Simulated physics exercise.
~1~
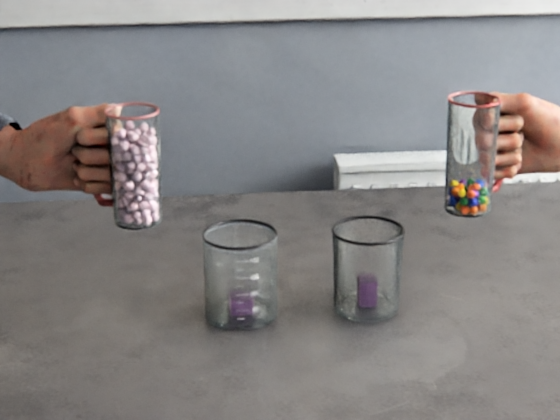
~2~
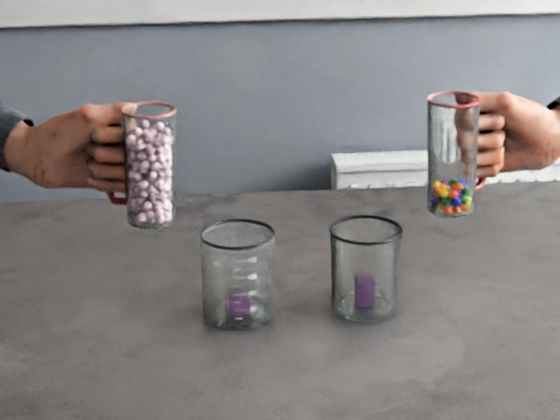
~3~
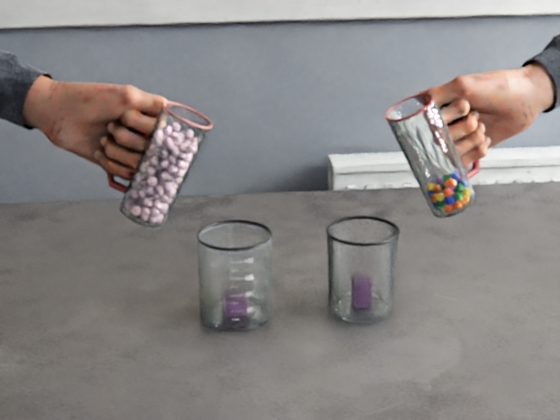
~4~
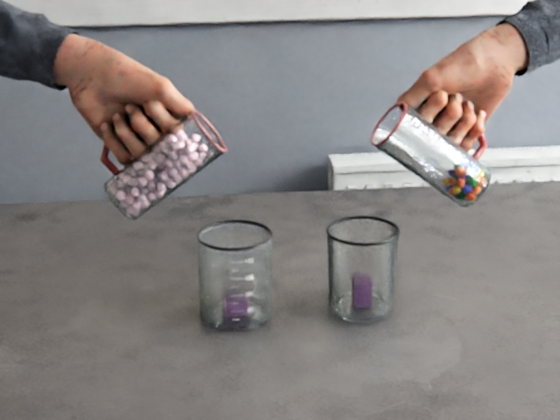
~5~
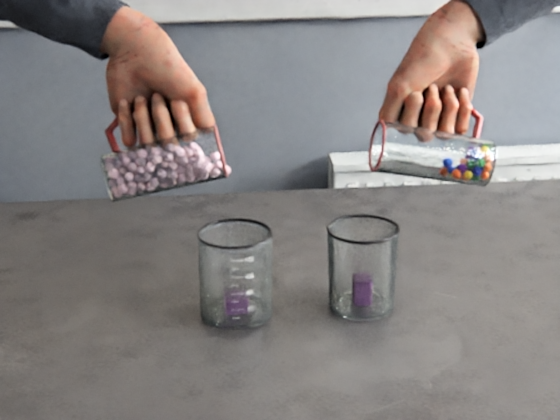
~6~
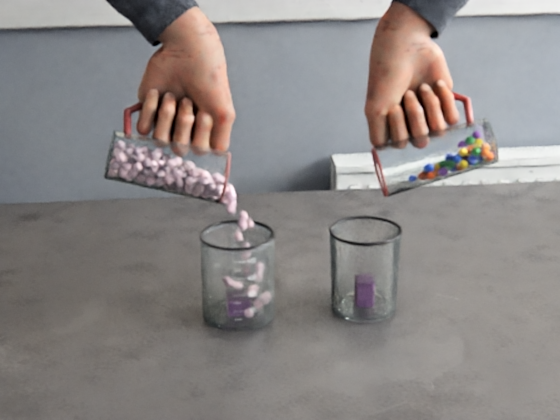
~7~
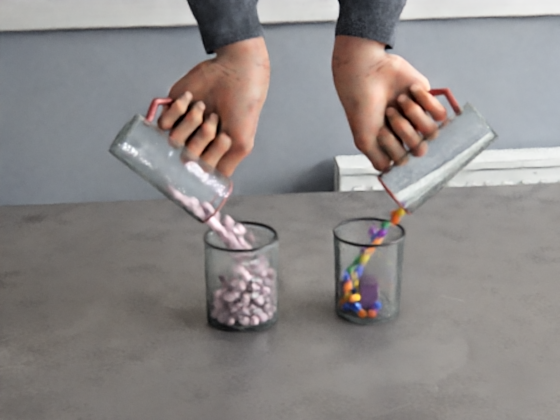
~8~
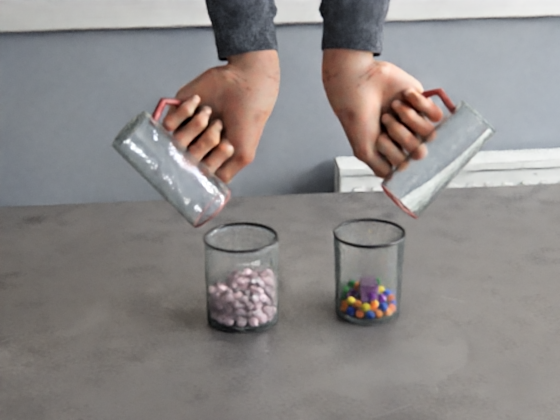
On a grey tabletop, two hands tip a cup of pale pink beads and a cup of fewer multicoloured beads into two clear containers, each holding a purple object; the pink beads pour first and cover the left object, while the right one still shows above the colourful beads.
